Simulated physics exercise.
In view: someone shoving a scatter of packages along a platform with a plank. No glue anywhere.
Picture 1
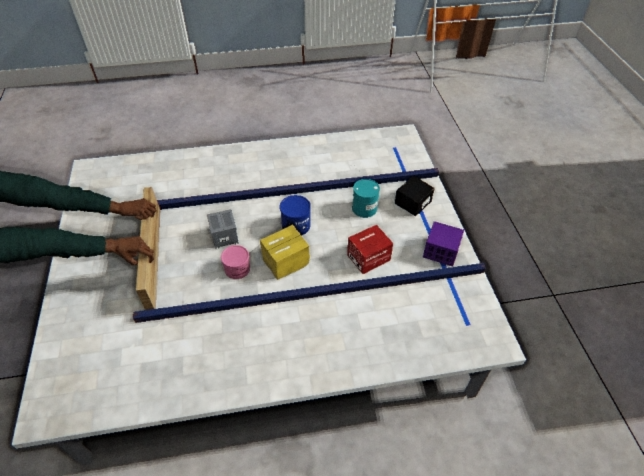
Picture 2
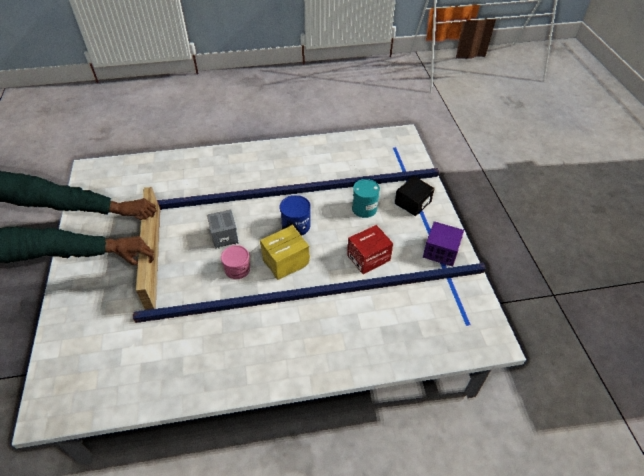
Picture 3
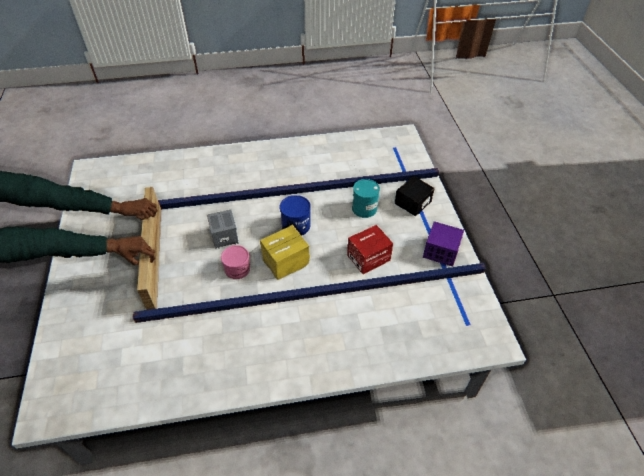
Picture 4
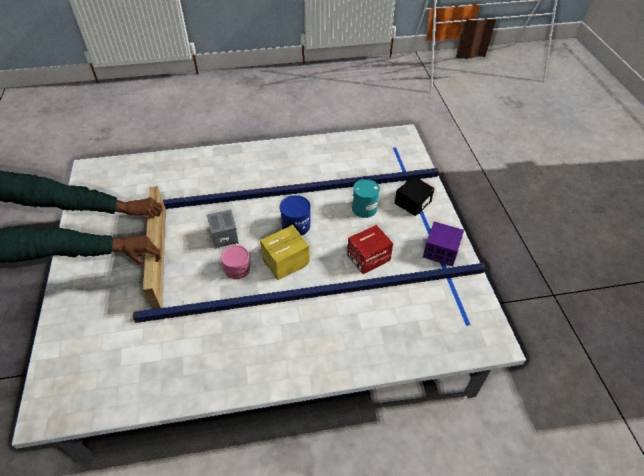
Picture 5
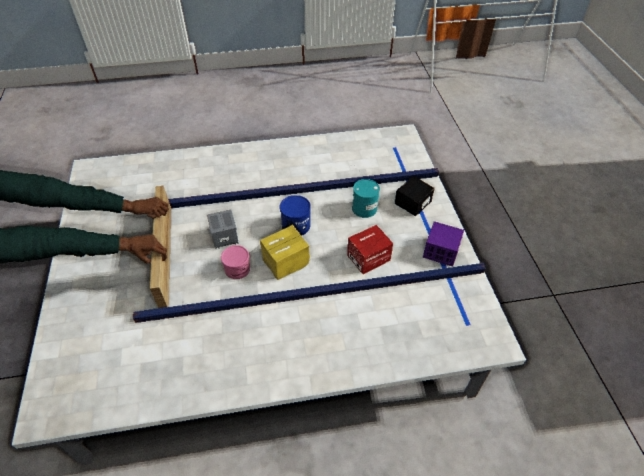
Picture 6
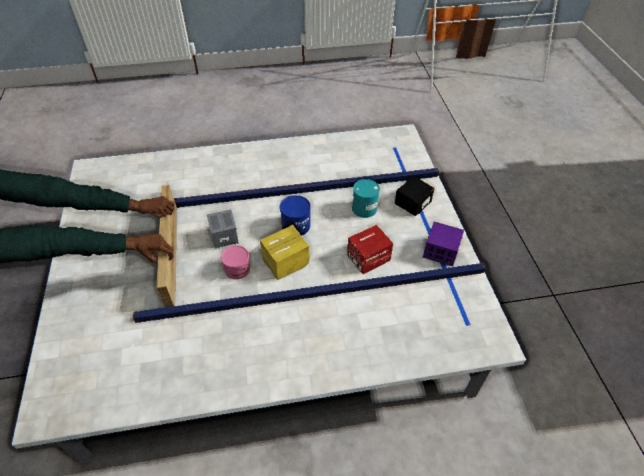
Two hands sliding a wooden plank slightly rightward between dark rails on a table, towards scattered colourful boxes and canisters sitting still.
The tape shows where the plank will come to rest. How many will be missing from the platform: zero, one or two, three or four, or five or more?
As it turns out, the number that fall off is five or more.
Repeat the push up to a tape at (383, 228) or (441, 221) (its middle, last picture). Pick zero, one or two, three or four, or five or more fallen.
One after another: One to two; five or more.
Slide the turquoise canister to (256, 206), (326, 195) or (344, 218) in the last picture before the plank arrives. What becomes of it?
Place by place, it holds on; survives; comes down.
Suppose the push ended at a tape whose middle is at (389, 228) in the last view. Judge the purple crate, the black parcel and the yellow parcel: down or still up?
The purple crate tumbles off, the black parcel does not fall, the yellow parcel does not fall.
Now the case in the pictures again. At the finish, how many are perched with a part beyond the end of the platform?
That would be 0.
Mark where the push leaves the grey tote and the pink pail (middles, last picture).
The grey tote at (434, 203), the pink pail at (445, 230).
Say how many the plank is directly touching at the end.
3 of them.
Soon after, none off yet; purple crate at rest near (443, 244); black parcel at rest near (414, 196); turquoise canister at rest near (366, 199).
In the end, the number that fall off is five or more; gone, yellow parcel, blue pail, red box, black parcel and purple crate.
